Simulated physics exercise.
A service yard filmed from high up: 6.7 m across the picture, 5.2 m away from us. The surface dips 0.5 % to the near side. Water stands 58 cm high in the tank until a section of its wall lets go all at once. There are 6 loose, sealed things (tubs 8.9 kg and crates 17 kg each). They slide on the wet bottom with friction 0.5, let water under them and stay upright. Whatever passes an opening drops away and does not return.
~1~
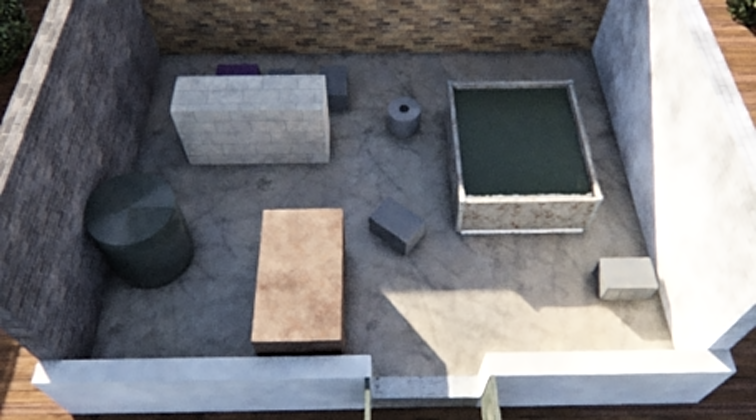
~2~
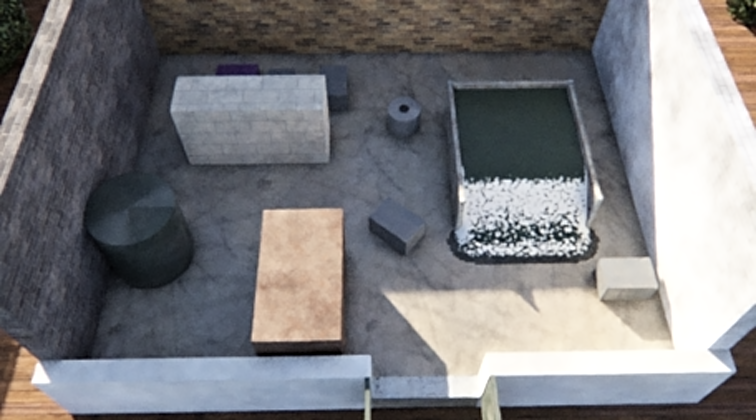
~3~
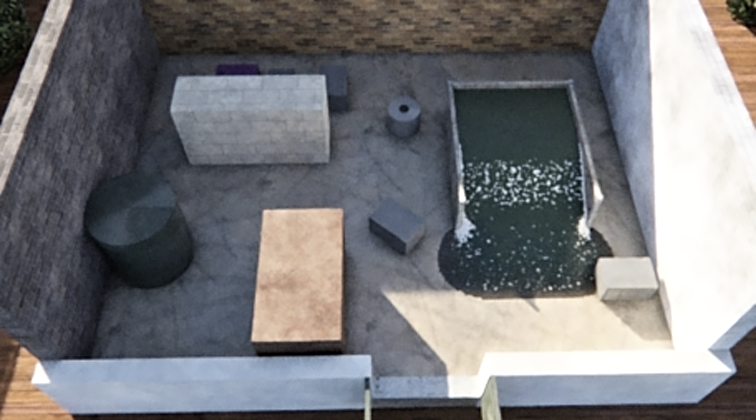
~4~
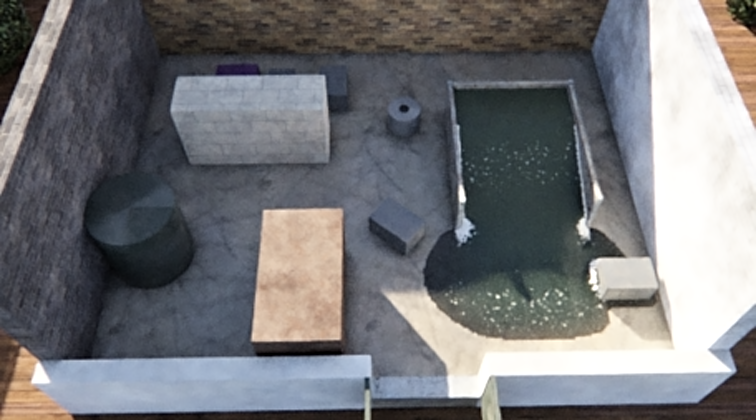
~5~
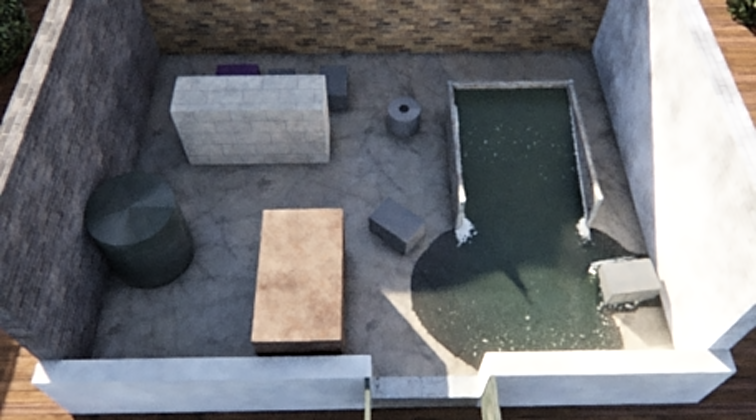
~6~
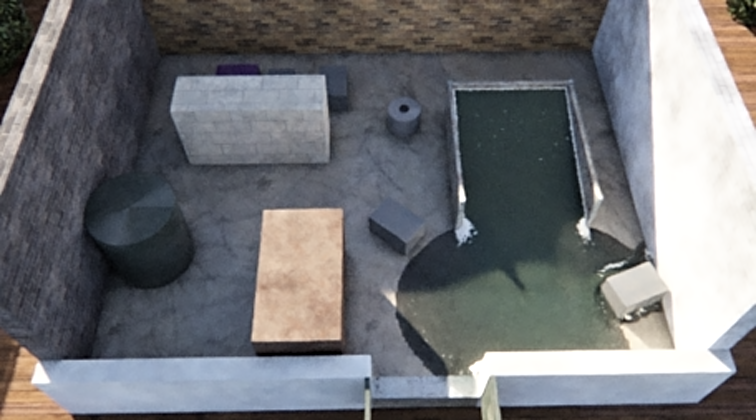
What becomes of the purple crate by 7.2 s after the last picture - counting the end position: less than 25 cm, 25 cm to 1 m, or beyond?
The purple crate stays put.
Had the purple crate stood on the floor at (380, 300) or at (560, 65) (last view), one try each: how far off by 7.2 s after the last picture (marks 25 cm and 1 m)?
In turn: It gets carried off; it travels far.
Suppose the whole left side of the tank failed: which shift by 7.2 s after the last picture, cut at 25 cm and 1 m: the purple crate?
Then the purple crate moves a short way.
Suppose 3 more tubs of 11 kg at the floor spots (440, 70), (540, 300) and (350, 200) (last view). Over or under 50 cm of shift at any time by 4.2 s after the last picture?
In turn: Less, over, over.
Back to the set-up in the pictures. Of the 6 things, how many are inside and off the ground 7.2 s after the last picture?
I count 0.
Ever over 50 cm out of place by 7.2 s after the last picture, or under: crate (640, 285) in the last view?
Answer: Over.
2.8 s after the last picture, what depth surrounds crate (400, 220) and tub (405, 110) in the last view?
About 3 and 0 cm.
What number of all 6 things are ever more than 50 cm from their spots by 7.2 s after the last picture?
I count 1.
Then, 0.9 s after the last picture the purple crate is near (237, 74), 0.0 m from its start, aground; 0 of 6 are out; 1 afloat.
Then, 2.8 s after the last picture the purple crate is near (237, 74), 0.0 m from its start, aground; 0 of 6 are out; 1 afloat.
Then, 4.8 s after the last picture the purple crate is near (237, 74), 0.0 m from its start, aground; 0 of 6 are out; 1 afloat.
Then, 7.2 s after the last picture the purple crate is near (237, 74), 0.0 m from its start, aground; 0 of 6 are out; 0 afloat.
